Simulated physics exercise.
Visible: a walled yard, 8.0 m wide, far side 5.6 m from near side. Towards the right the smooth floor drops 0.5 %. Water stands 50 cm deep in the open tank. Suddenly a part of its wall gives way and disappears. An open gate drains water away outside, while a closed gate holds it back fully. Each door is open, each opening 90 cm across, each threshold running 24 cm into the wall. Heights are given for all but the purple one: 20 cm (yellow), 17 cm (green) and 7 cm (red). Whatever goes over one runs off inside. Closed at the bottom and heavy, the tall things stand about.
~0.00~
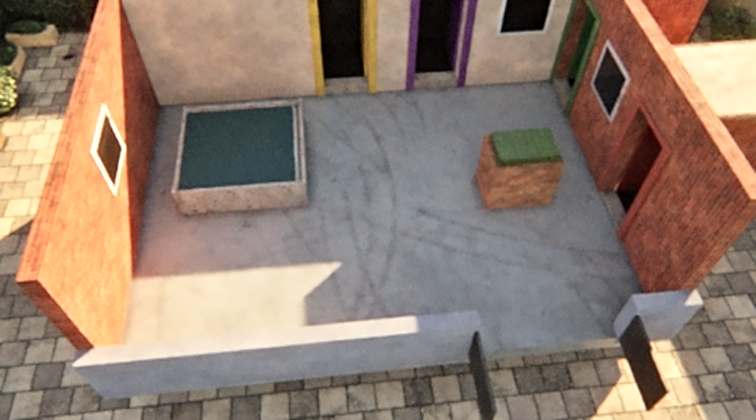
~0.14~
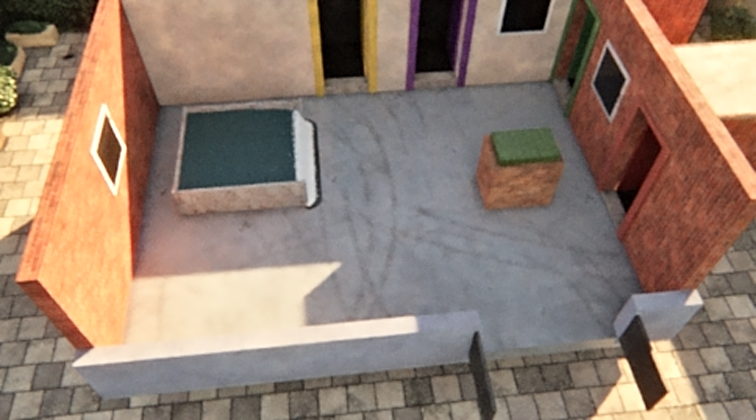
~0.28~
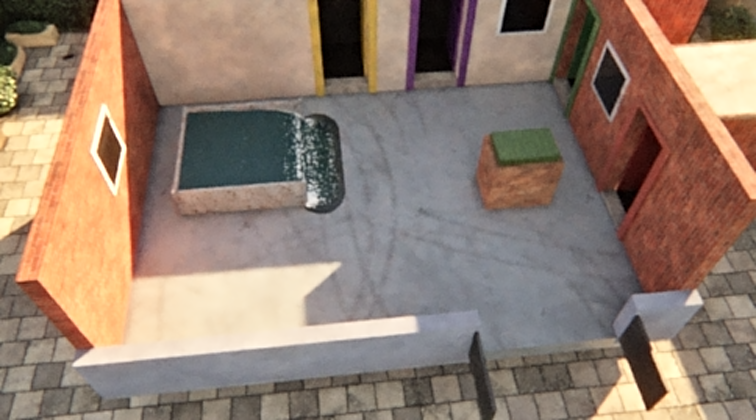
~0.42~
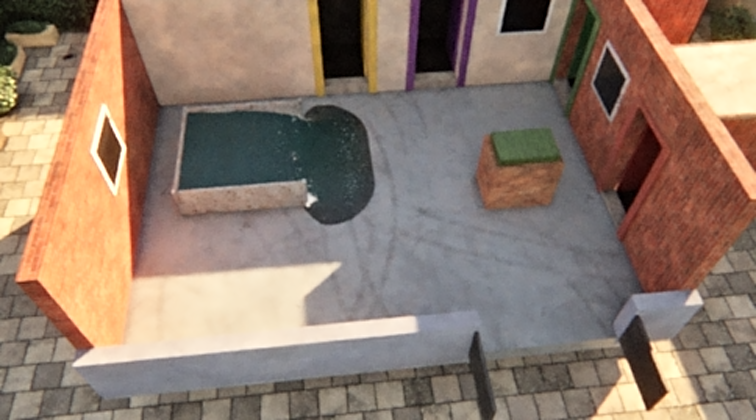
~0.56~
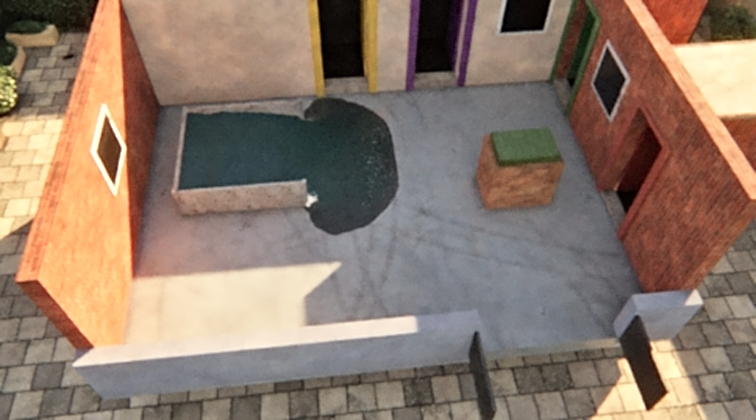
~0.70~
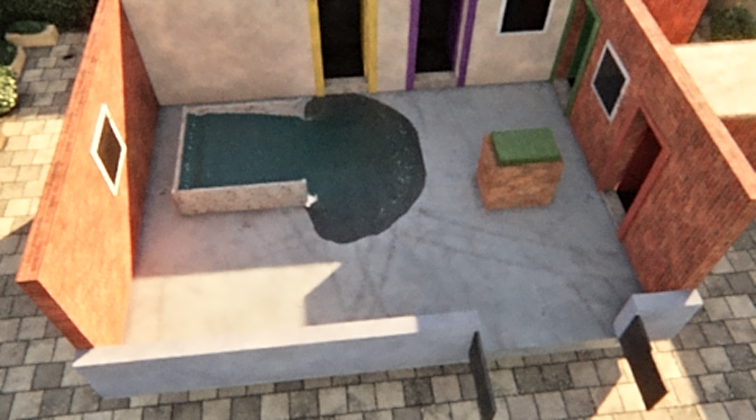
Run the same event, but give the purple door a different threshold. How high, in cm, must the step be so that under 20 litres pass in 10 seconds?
Roughly 6.5 cm.
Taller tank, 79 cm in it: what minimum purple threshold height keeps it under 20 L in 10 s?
About 10.5 centimetres.
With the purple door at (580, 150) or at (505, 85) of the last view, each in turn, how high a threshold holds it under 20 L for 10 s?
Minimums: About 16 cm and 13.5 cm.
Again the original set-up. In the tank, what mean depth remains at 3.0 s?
I'd put it at some 12 centimetres on average.
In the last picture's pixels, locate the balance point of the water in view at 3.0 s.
(407, 157).
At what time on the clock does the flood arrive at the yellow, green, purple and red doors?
Front arrival: Yellow 0.9 seconds, green 2.2 seconds, purple 1.3 seconds, red 2.6 seconds.
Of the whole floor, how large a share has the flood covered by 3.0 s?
Approximately 55 % of it.
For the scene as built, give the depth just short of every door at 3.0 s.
Centimetres: Yellow = 6, green = 29, purple = 11, red = 3.
After 1.4 s water covers 30 % of the floor, deepest (22 cm) near (310, 161); 3 cm at the purple door, 0 litres in over its 20 cm threshold.
After 3.0 s water covers 55 % of the floor, deepest (32 cm) near (547, 98); 11 cm at the purple door, 0 litres in over its 20 cm threshold.
After 10.0 s water covers 70 % of the floor, deepest (8 cm) near (636, 310); 5 cm at the purple door, 0 litres in over its 20 cm threshold.
At the purple door as built, the water arrived by 1.4 s and peaked near 12 cm at 2.6 s.
Run again over the same 10 s with other heights there, 27 litres in over 6 cm, 9 litres over 8 cm. The limit of 20 litres is kept from about 6.5 cm up.
